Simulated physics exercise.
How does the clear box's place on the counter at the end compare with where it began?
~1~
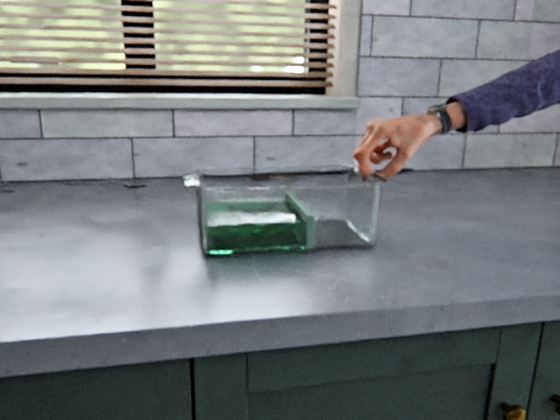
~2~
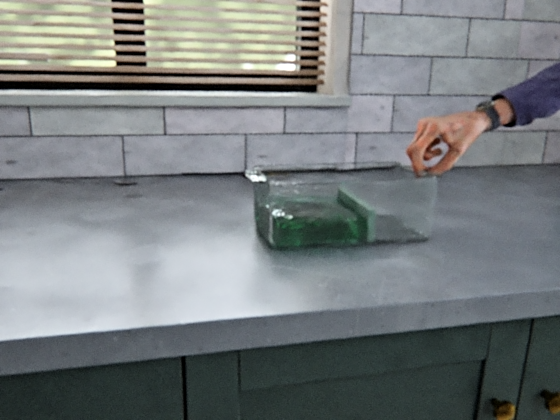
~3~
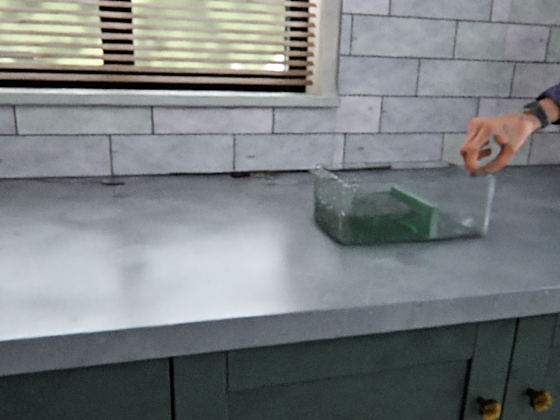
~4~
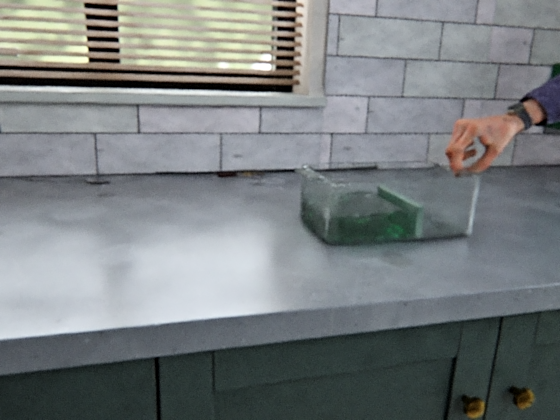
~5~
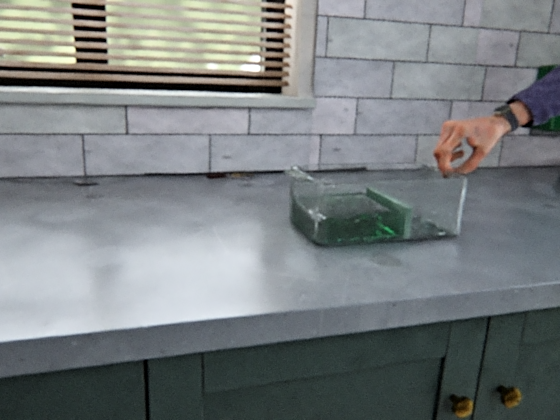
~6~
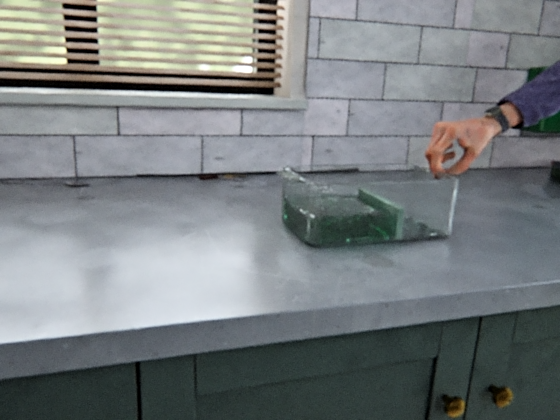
The box ends up farther to the right along the counter than where it started.
